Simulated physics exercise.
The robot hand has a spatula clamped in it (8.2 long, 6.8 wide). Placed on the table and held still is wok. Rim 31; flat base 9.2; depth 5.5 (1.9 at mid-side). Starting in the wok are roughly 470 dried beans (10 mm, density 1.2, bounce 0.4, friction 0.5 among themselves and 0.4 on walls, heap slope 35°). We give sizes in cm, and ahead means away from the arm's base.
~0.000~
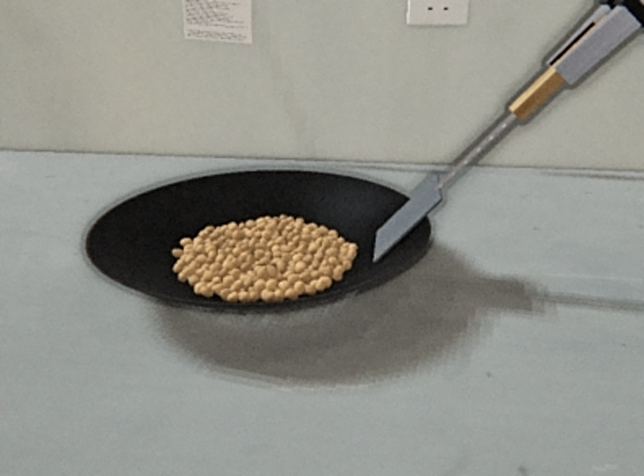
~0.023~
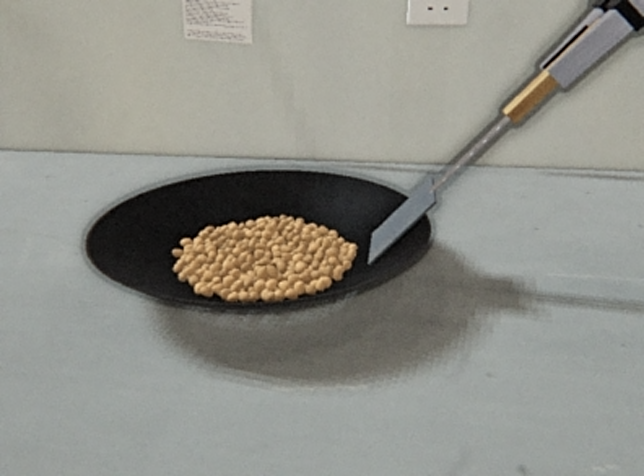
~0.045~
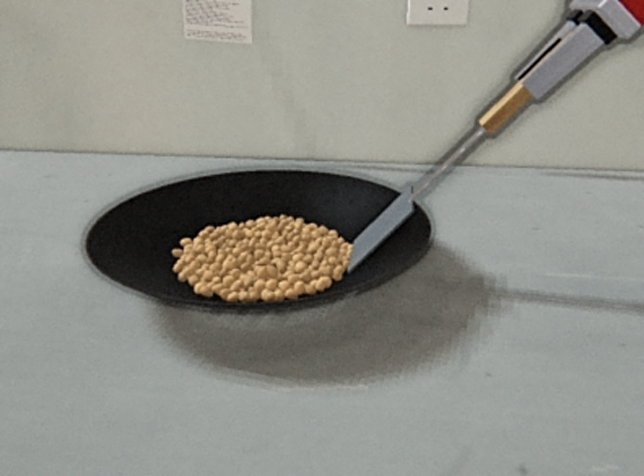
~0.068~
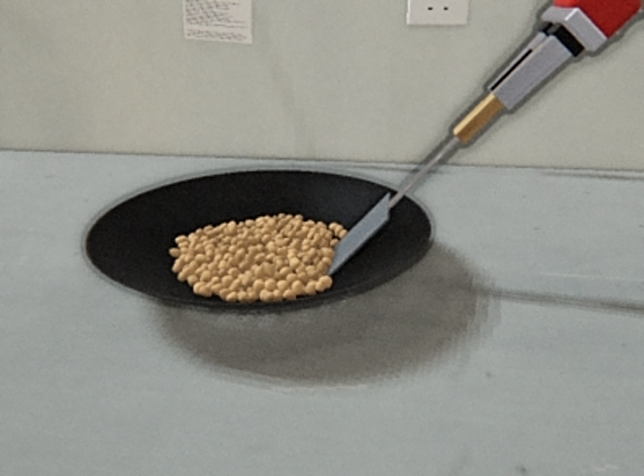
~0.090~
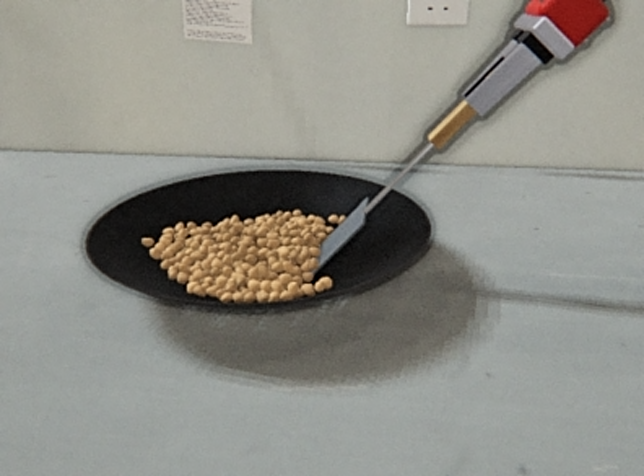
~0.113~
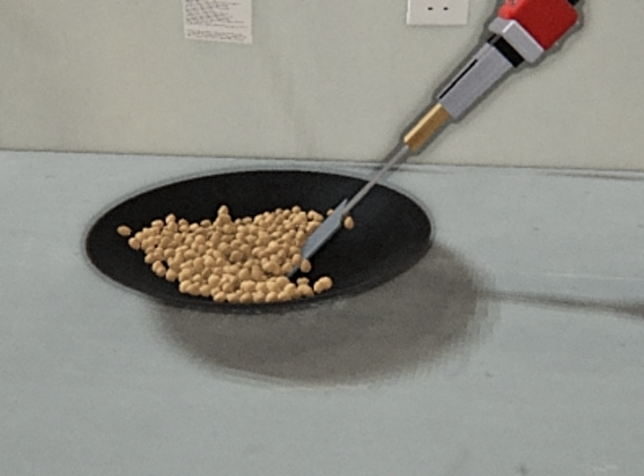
On a pale tabletop, a robot arm's spatula moving left into a heap of dried beans, pushing them across a black wok.
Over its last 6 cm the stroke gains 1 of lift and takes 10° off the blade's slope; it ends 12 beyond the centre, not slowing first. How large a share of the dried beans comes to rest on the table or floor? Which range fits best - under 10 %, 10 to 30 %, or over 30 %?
The range that fits: Over 30 %.
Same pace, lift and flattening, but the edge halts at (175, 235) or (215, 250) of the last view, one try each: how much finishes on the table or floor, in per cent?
First try about 20 percent, second about 5 percent.
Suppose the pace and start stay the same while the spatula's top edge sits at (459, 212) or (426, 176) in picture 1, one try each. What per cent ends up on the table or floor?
Some 35 per cent, then some 40 per cent.
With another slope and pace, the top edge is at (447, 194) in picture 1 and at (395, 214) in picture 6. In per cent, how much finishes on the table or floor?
Off the vessel, on the table or floor: Some 20 percent.
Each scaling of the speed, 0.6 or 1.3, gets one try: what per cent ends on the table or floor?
Estimates in order: 30 per cent, 40 per cent.
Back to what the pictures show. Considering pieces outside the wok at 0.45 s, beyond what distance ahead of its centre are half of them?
About 26 cm.
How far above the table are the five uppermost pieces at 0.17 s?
I'd put it close to 6 cm.
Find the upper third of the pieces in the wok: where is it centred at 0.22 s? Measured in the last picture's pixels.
Centre: Roughly (148, 225) in the last picture.
After 0.17 s, sloping 49°, highest piece 7 above the table; 468 in the wok, 1 on the blade or in flight.
After 0.22 s, sloping 46°, highest piece 7 above the table; 463 in the wok, 6 on the blade or in flight.
After 0.45 s, sloping 39°, highest piece 6 above the table; 286 in the wok, 182 on the table or floor, 1 on the blade or in flight.
After 1.50 s, sloping 39°, highest piece 4 above the table; 286 in the wok, 183 on the table or floor.
At rest, 286 in the wok, 183 on the table or floor. That is 39 % on the table or floor.
